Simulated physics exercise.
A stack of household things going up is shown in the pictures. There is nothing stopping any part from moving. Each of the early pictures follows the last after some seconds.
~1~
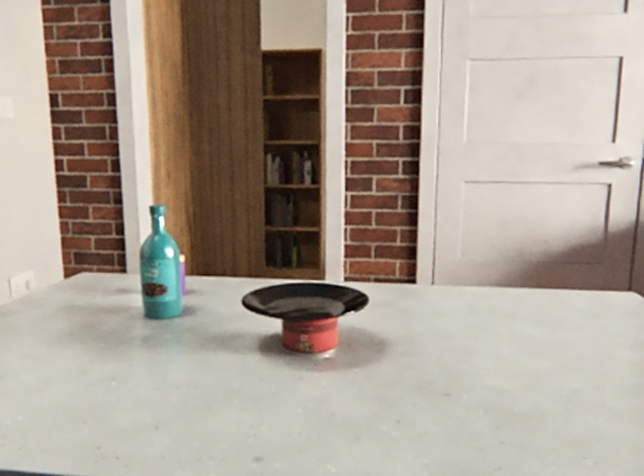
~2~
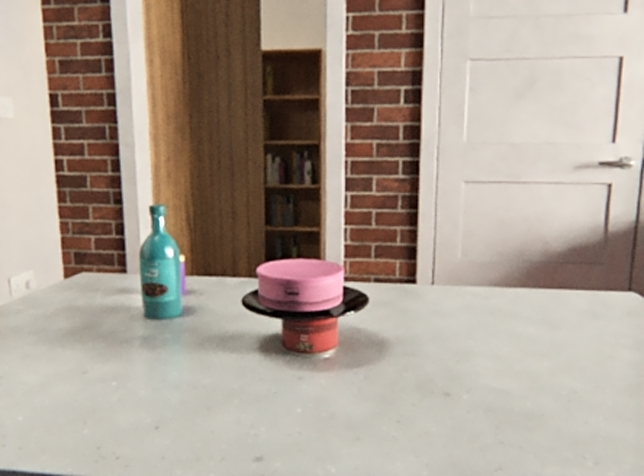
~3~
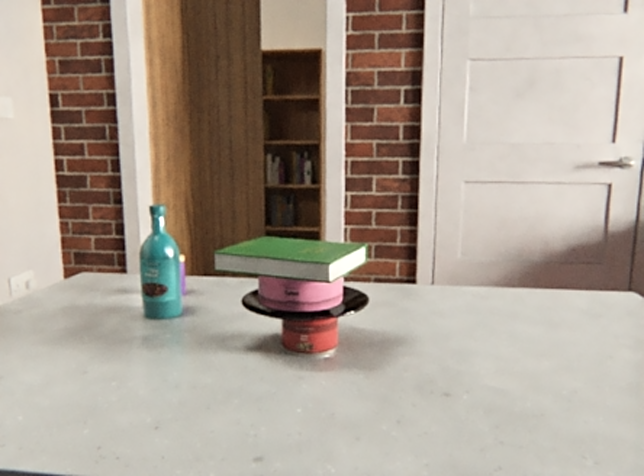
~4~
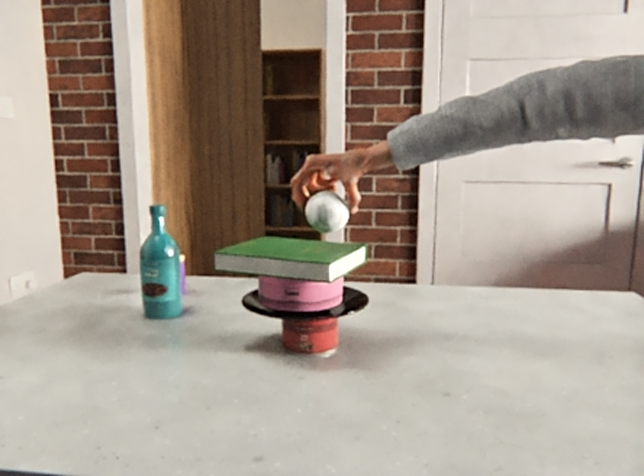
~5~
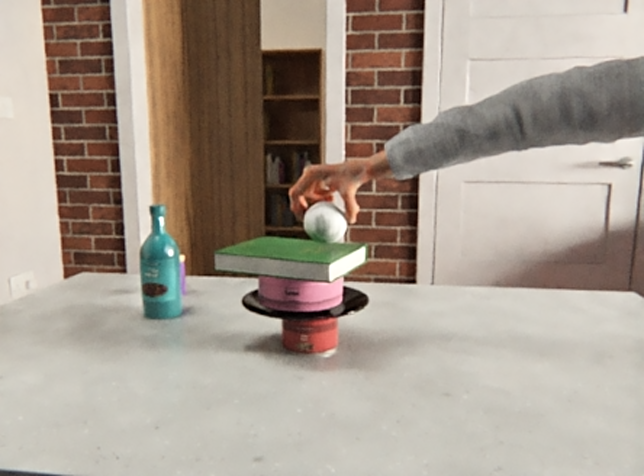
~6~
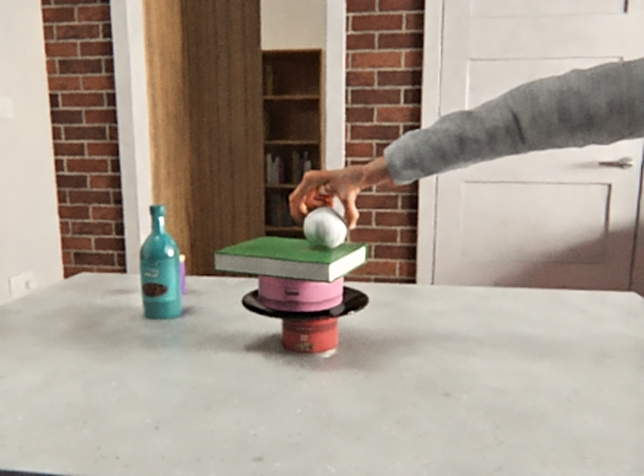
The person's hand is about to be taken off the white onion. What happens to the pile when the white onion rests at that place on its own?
I'd say it stays put.
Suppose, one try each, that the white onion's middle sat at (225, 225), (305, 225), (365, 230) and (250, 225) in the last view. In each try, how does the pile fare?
The pile collapses the first time, remains standing the second time, collapses the third time and remains standing the fourth time.
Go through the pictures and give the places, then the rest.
In the first picture, the last thing is not in view yet.
In the second picture, the last thing is not in view yet; turquoise bottle (160, 260).
In the third picture, the last thing is not in view yet; pink tub (300, 284).
In the fourth picture, on its way; white onion (327, 212).
In the fifth picture, on its way; white onion (325, 222); turquoise bottle (160, 260).
In the sixth picture, set down, still held; white onion (325, 228); pink tub (300, 284).
Then, 0.20 s past the last view, things are still on the move.
Then, 0.80 s past the last view, nothing moves.
Then, 1.60 s past the last view, white onion resting near (325, 228).
Finally, all 7 still in place. Final places as the last picture's camera would see them, white onion near (325, 228). The pile keeps its balance.
